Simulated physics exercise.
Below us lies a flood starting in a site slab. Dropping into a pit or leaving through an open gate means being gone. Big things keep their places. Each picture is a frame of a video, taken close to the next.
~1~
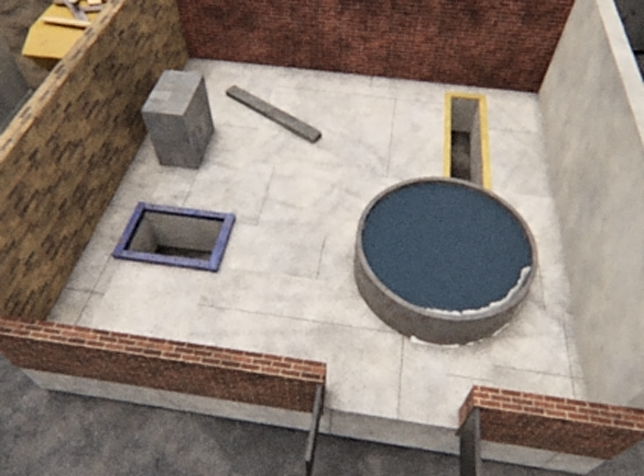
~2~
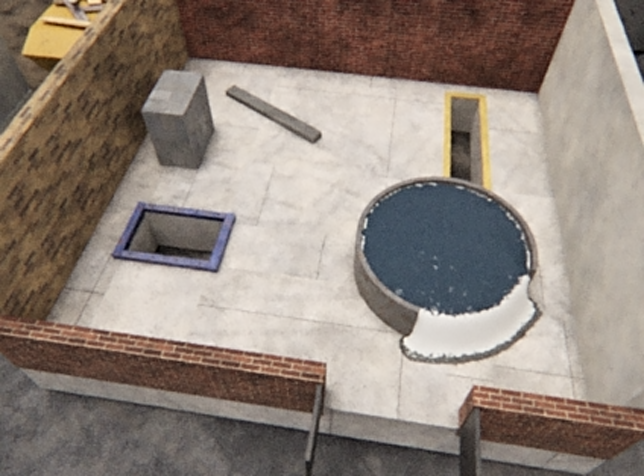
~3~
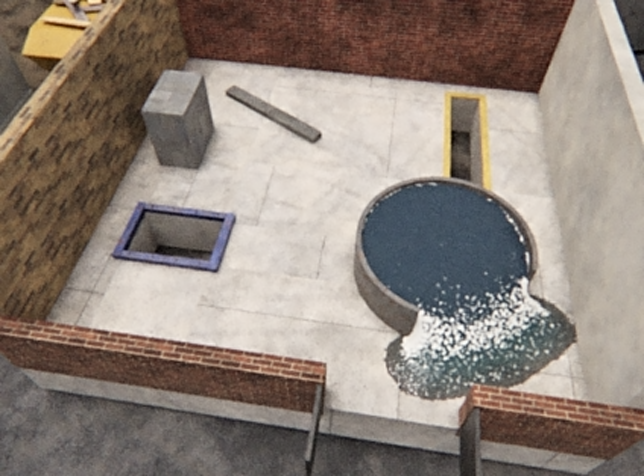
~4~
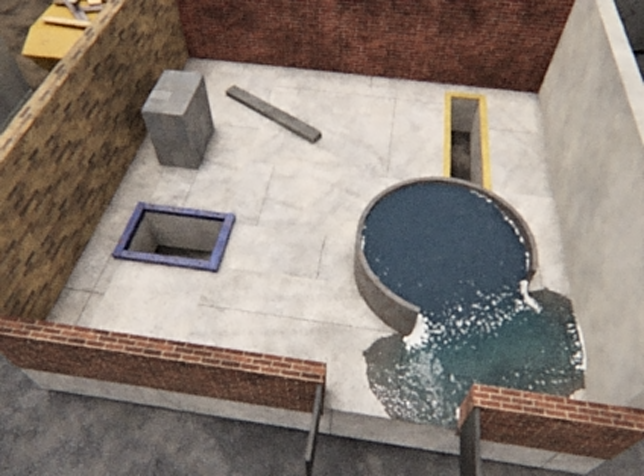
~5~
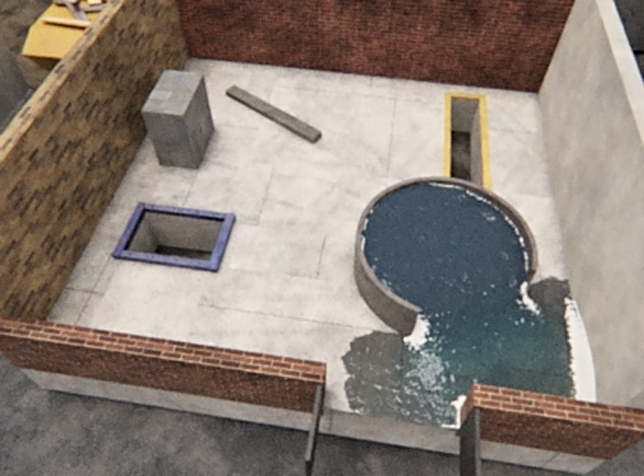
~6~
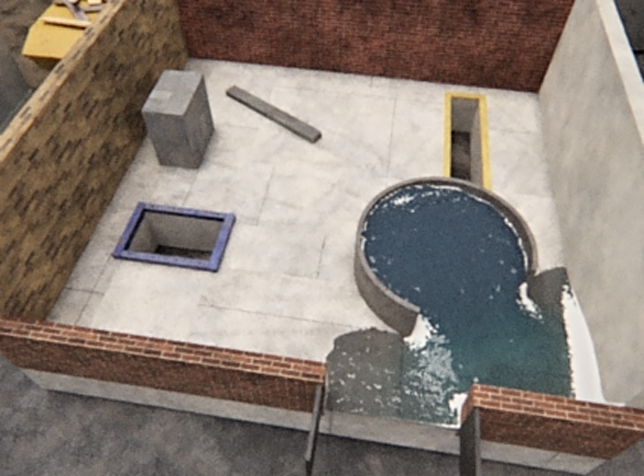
Water pours from the round tank's lower right side and spreads across the pale floor.
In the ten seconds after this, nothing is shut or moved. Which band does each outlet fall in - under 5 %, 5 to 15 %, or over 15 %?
Bands: The gate is in the over 15 % band; the yellow pit is in the over 15 % band; the blue pit is in the under 5 % band.
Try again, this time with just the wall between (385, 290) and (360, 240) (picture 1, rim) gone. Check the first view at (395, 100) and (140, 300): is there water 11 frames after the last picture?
Unsoaked, then soaked.
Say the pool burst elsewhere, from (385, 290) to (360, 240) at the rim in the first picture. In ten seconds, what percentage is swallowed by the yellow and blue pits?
Near enough: Yellow 4 percent, blue 8 percent.
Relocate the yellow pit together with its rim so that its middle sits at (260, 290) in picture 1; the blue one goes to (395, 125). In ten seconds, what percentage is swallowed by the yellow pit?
Share for the yellow pit: 10 percent.
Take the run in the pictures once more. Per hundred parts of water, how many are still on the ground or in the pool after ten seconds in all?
Near 46 in a hundred.
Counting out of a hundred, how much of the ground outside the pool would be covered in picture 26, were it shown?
30 %, roughly.
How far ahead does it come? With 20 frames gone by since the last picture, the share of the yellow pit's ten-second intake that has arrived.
Close to 15 out of every hundred.
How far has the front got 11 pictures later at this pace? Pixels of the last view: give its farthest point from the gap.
Approximate pixel: (548, 185).
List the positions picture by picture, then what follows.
The first frame shows still water in the round tank at (445, 244).
In the second frame, water pours out at (483, 328) and has run to (408, 350).
In the third frame, water pours out at (482, 330) and has run to (397, 370).
In the fourth frame, the front is at a hidden place, out from the gap at (481, 331).
In the fifth frame, the front is at a hidden place, out from the gap at (481, 331).
In the sixth frame, the front is at a hidden place, out from the gap at (481, 331).
A moment on, water covers 10 % of the floor; the gate 6 %, the yellow pit 0 %, the blue pit 0 %.
Next, water covers 15 % of the floor; the gate 11 %, the yellow pit 0 %, the blue pit 0 %.
Then, water covers 30 % of the floor; the gate 20 %, the yellow pit 2 %, the blue pit 0 %.
Later, water covers 45 % of the floor; the gate 29 %, the yellow pit 10 %, the blue pit 0 %.
In the end, water covers 50 % of the floor; the gate 36 %, the yellow pit 18 %, the blue pit 0 %.
